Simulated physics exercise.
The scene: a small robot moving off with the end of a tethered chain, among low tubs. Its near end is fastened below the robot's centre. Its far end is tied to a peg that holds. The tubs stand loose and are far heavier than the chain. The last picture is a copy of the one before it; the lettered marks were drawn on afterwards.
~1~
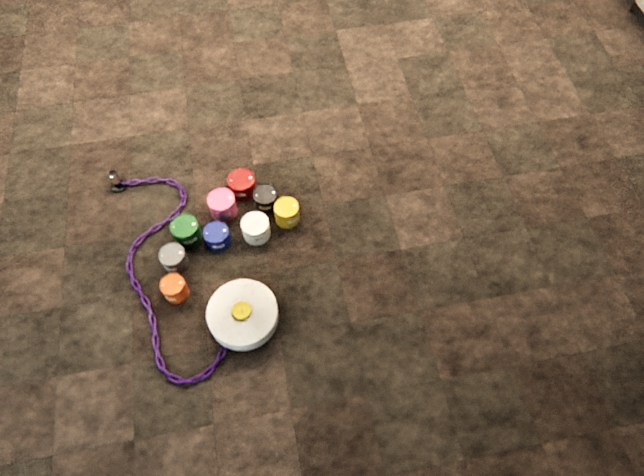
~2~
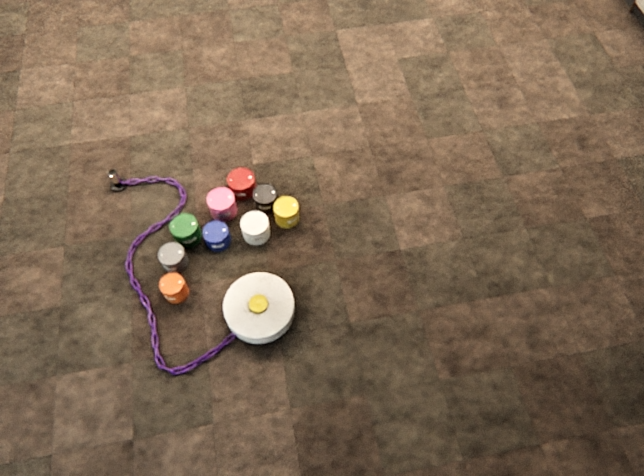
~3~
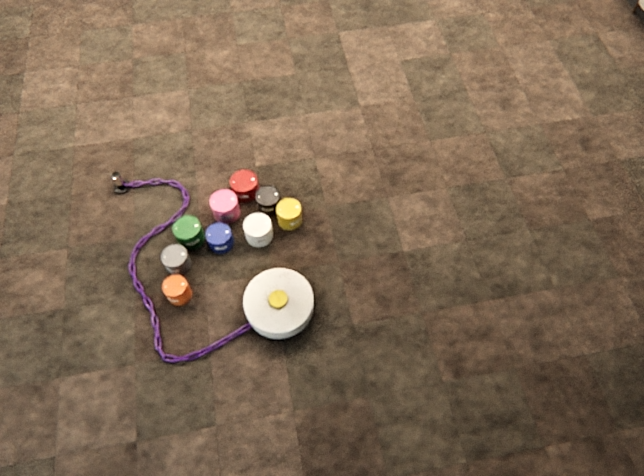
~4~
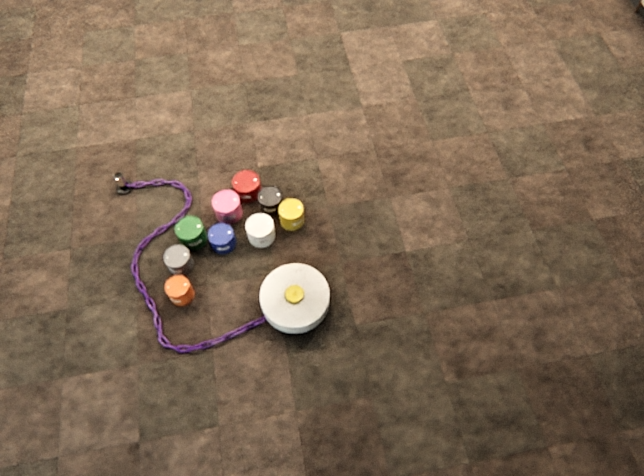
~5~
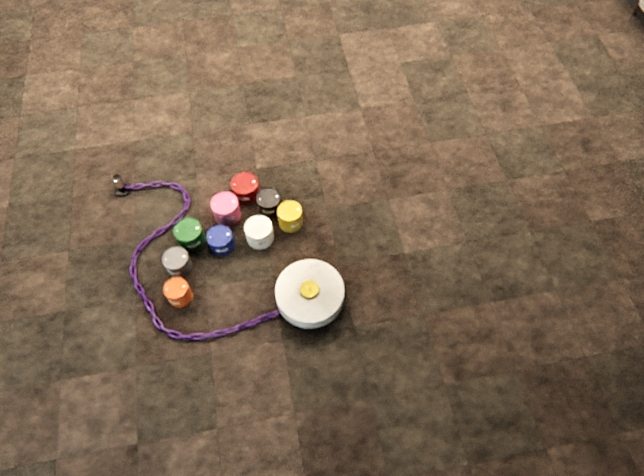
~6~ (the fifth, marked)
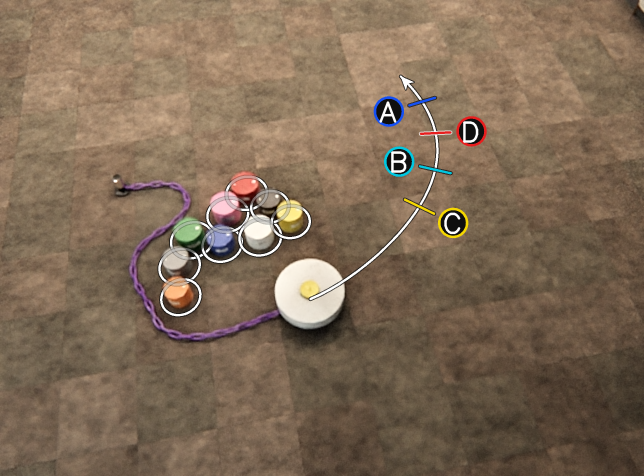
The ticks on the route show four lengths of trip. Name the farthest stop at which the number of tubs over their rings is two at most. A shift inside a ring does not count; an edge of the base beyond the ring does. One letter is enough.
No farther than C.
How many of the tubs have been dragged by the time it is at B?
By then, four.
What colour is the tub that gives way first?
Orange.
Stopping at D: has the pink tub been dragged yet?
Yes.
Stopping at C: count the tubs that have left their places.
One.
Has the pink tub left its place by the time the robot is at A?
Yes.
On the marked copy, A at (422, 102); B at (435, 170); C at (419, 207); D at (436, 133); the route from (310, 299) via (428, 190) to (401, 77).
Taking C. A third of the way, robot (359, 265).
Two thirds of the way, robot (396, 233).
When it is over, robot (421, 201); orange tub (198, 271); one over the rings.
As for the rest, A has nine over the rings; B has four over the rings; D has nine over the rings.
